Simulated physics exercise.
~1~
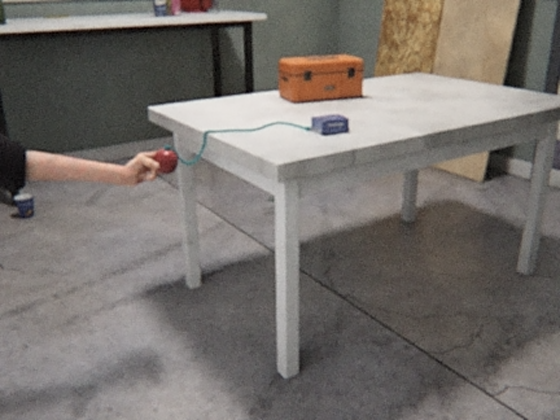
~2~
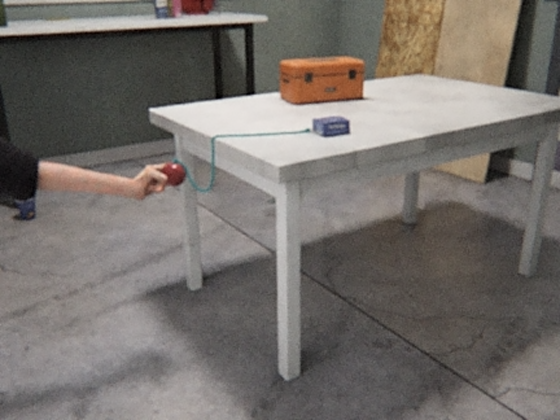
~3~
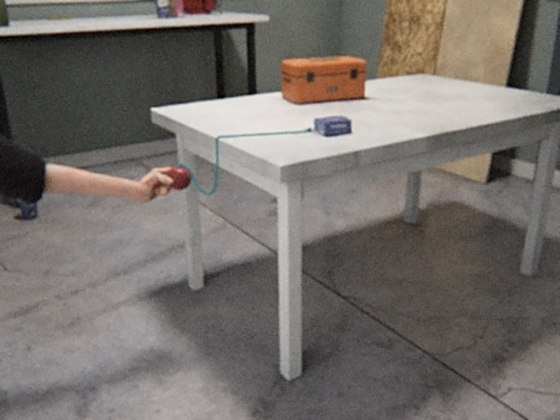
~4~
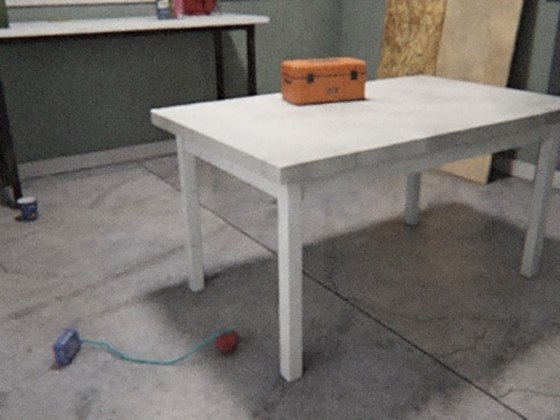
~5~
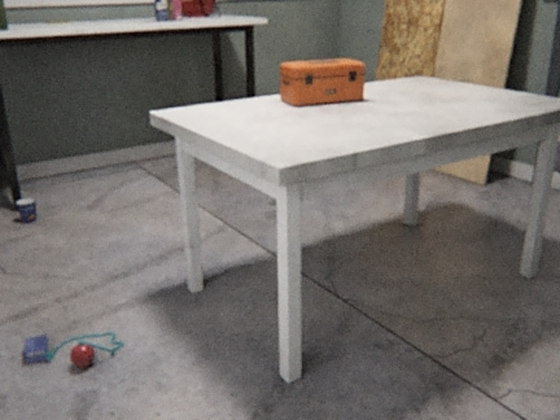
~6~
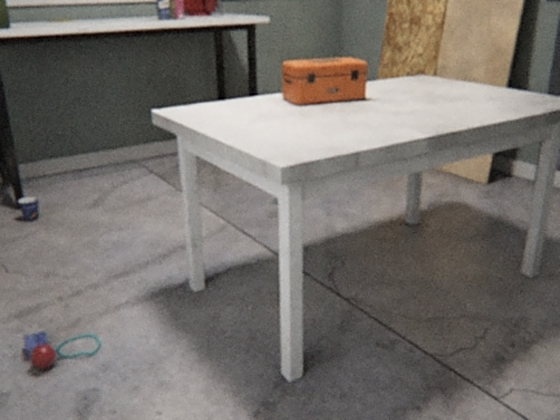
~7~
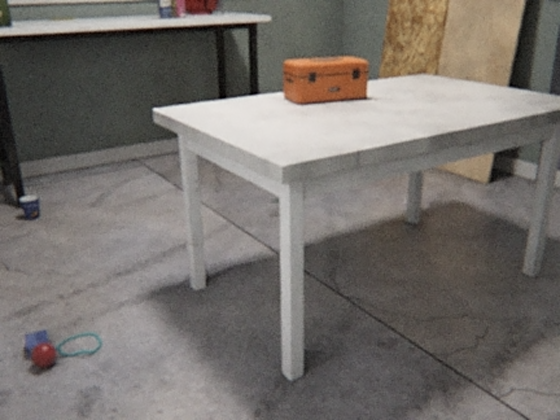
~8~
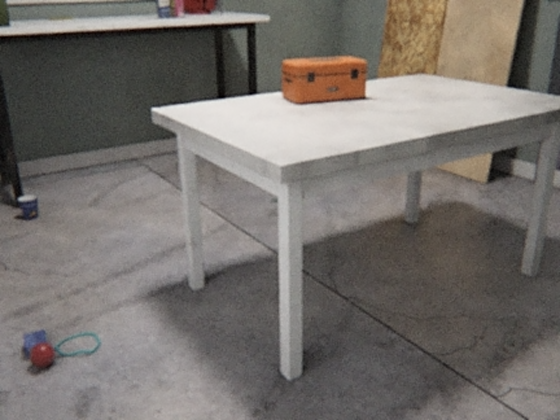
Red apple on a cord dropping from a hand, pulling a blue box off the table, both ending on the floor.
